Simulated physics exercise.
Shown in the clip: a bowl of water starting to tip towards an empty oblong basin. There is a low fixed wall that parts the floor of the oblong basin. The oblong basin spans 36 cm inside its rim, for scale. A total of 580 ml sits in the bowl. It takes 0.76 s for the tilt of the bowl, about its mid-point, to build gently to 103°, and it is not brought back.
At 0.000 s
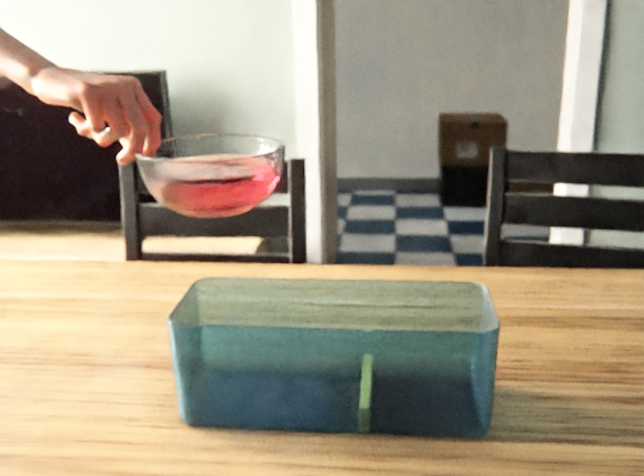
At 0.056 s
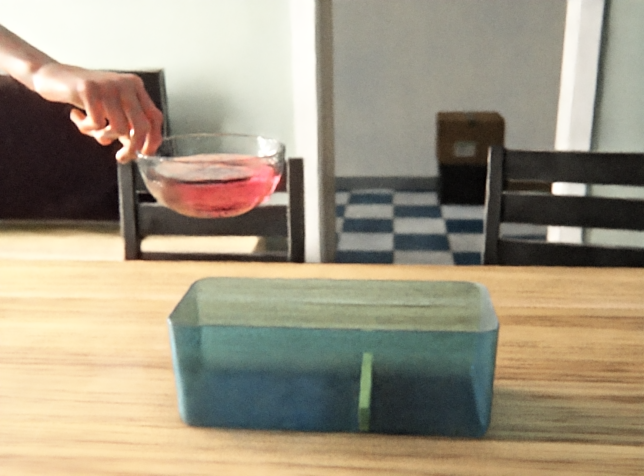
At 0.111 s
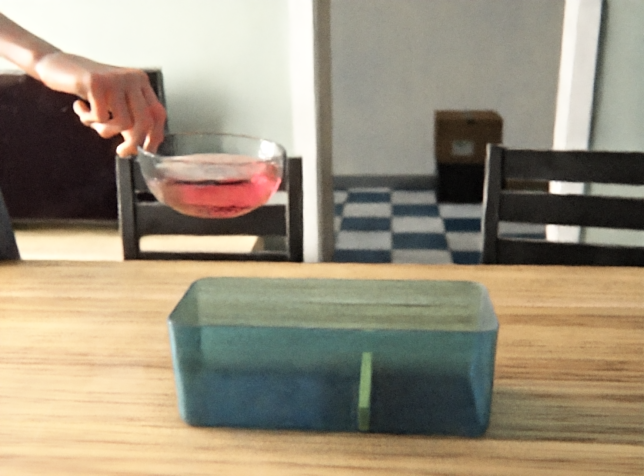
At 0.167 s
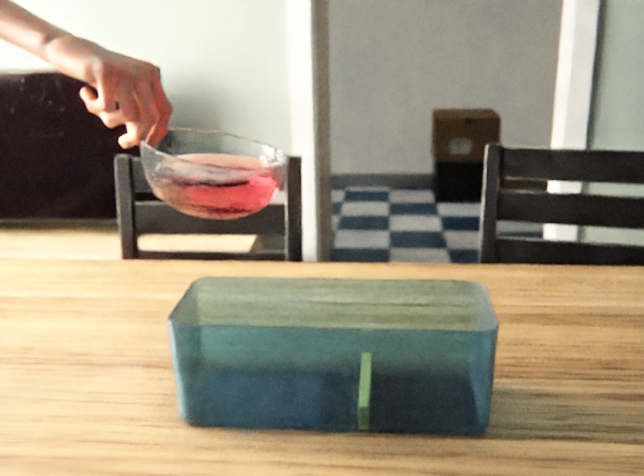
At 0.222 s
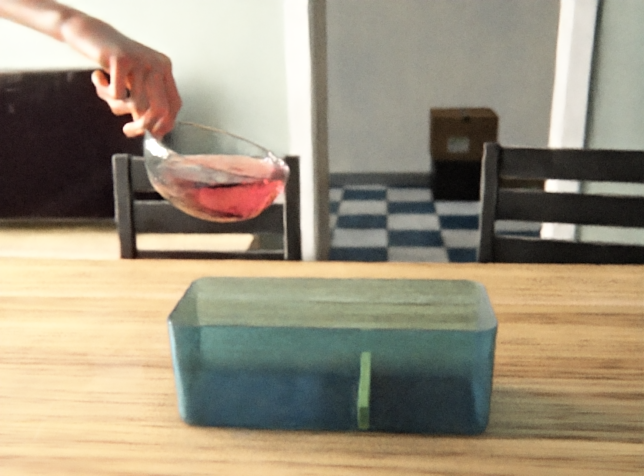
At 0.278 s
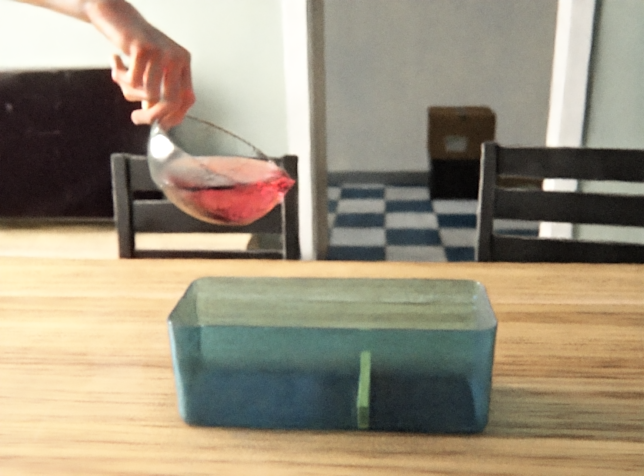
The footage shows a hand holding a clear glass bowl of pinkish-red liquid above a wooden table, left of centre over a translucent blue-green oblong basin, and gradually tilting it to the right until the liquid reaches the lowered rim.
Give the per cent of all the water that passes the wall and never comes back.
I would say 15 percent.
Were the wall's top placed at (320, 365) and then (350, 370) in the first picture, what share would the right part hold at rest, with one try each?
One try each: Around 70 percent and then around 30 percent.
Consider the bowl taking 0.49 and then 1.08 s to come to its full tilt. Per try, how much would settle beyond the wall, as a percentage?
Try 1: Approx. 30 %; try 2: Approx. 15 %.
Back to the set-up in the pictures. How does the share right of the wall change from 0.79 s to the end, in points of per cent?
Change in share is positive, near 5 percent.
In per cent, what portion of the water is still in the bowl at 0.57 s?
Roughly 18 per cent.
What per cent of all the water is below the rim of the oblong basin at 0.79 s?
Roughly 96 percent of it.
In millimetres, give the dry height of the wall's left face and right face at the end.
Left roughly 12 mm; right roughly 24 mm.
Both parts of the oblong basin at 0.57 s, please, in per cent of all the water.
About 40 % left, 3 % right.
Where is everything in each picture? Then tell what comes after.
Tilt 0°; pouring edge (283, 149); surface from (150, 167) to (280, 166); the oblong basin's rim runs from (182, 301) to (492, 307); the wall's top is at (367, 380), in the first frame.
Tilt 1°; pouring edge (284, 150); surface from (150, 166) to (280, 168), in the second frame.
Tilt 5°; pouring edge (285, 156); surface from (151, 164) to (280, 170), in the third frame.
Tilt 12°; pouring edge (287, 164); surface from (153, 163) to (282, 172), in the fourth frame.
Tilt 20°; pouring edge (288, 175); surface from (155, 163) to (285, 174), in the fifth frame.
Tilt 30°; pouring edge (287, 188); surface from (160, 165) to (284, 178); 2 per cent is over the edge, in the sixth frame.
By 0.57 s the tilt is 88° and 17 per cent is still to pour, 39 is left of the wall and 3 right of it.
By 0.79 s the tilt is 103° and 0 per cent is still to pour, 85 is left of the wall and 10 right of it.
By 1.01 s the tilt is 103° and 0 per cent is still to pour, 84 is left of the wall and 14 right of it.
By 1.26 s the tilt is 103° and 0 per cent is still to pour, 84 is left of the wall and 15 right of it.
At rest 84 per cent lies left of the wall, 15 right of it and 1 outside.
